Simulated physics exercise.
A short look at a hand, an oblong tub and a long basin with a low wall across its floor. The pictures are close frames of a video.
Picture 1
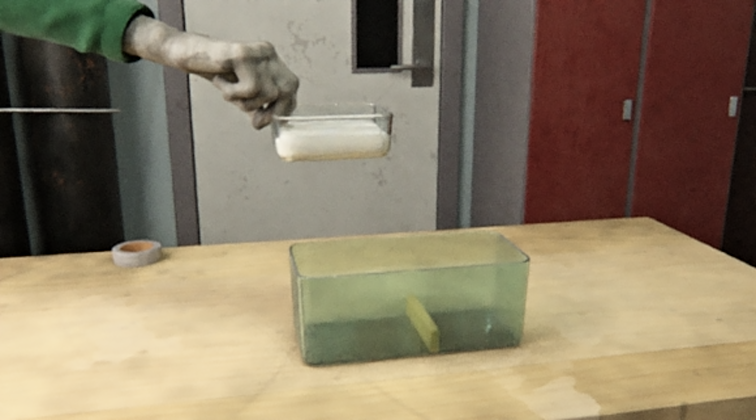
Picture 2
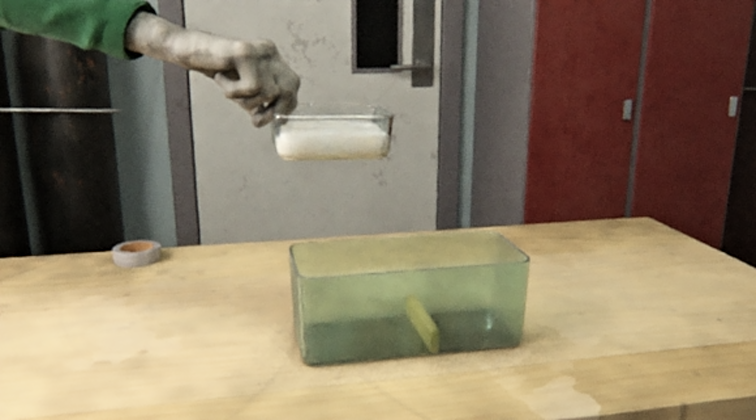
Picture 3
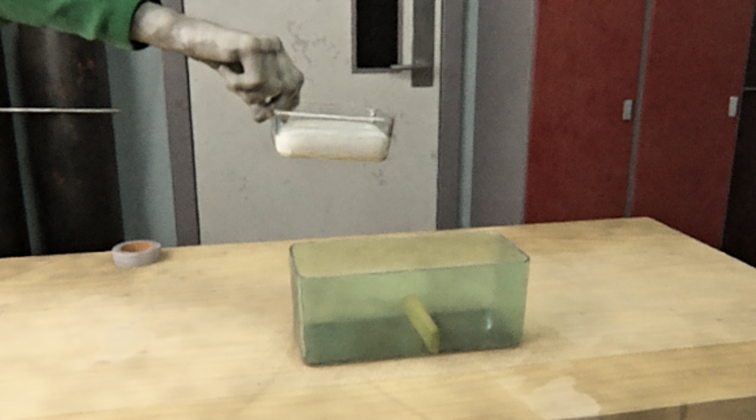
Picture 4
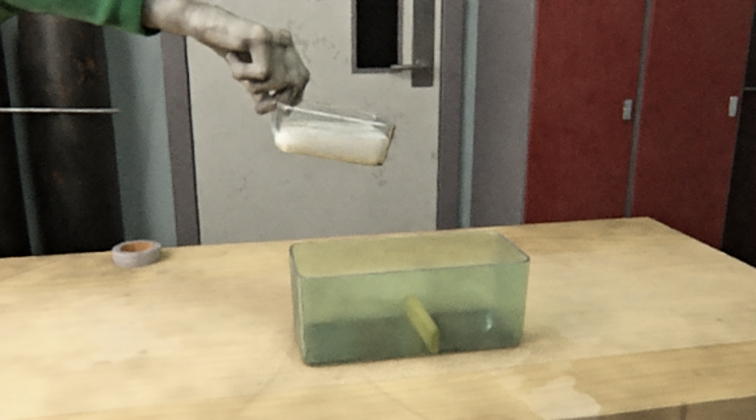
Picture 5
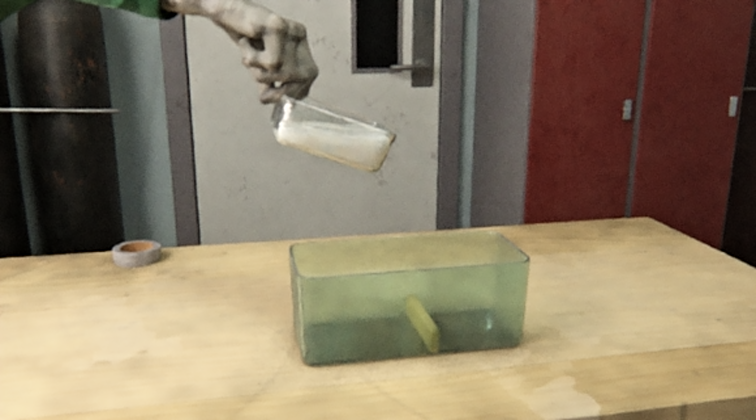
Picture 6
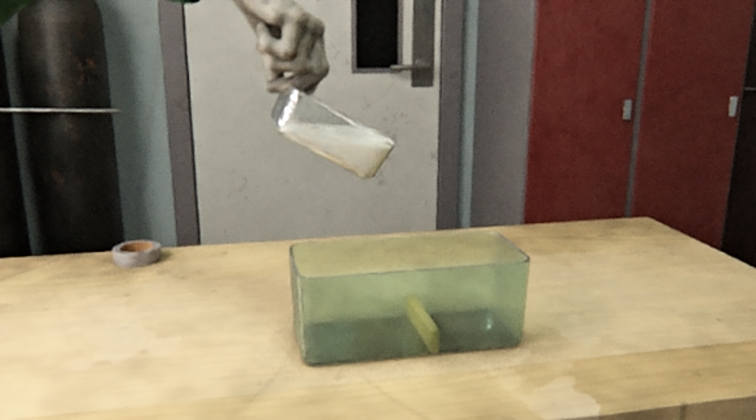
A hand tilts a clear tub of white contents rightward above a long greenish basin.
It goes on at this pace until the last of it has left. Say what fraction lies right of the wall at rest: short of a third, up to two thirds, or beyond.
In the end from a third to two thirds is right of the wall.
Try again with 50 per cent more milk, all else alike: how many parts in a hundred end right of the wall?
It comes to 55 per cent or so.
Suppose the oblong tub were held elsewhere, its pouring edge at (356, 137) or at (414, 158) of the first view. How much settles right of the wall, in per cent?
About 10 and 70 per cent.
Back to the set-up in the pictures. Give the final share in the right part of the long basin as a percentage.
Roughly 50 in a hundred.
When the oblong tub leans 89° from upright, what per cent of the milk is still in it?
Some 15 per cent.
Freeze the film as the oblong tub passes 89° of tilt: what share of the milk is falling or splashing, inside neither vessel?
About 40 per cent.
A moment on, the oblong tub is tipped on its side and 13 per cent is still to pour, 10 is left of the wall and 35 right of it.
Next, the oblong tub is tipped right over and 2 per cent is still to pour, 39 is left of the wall and 49 right of it.
Then the oblong tub is tipped right over and 0 per cent is still to pour, 48 is left of the wall and 49 right of it.
Later the oblong tub is tipped right over and 0 per cent is still to pour, 48 is left of the wall and 49 right of it.
In the end 48 per cent lies left of the wall, 49 right of it and 3 outside.
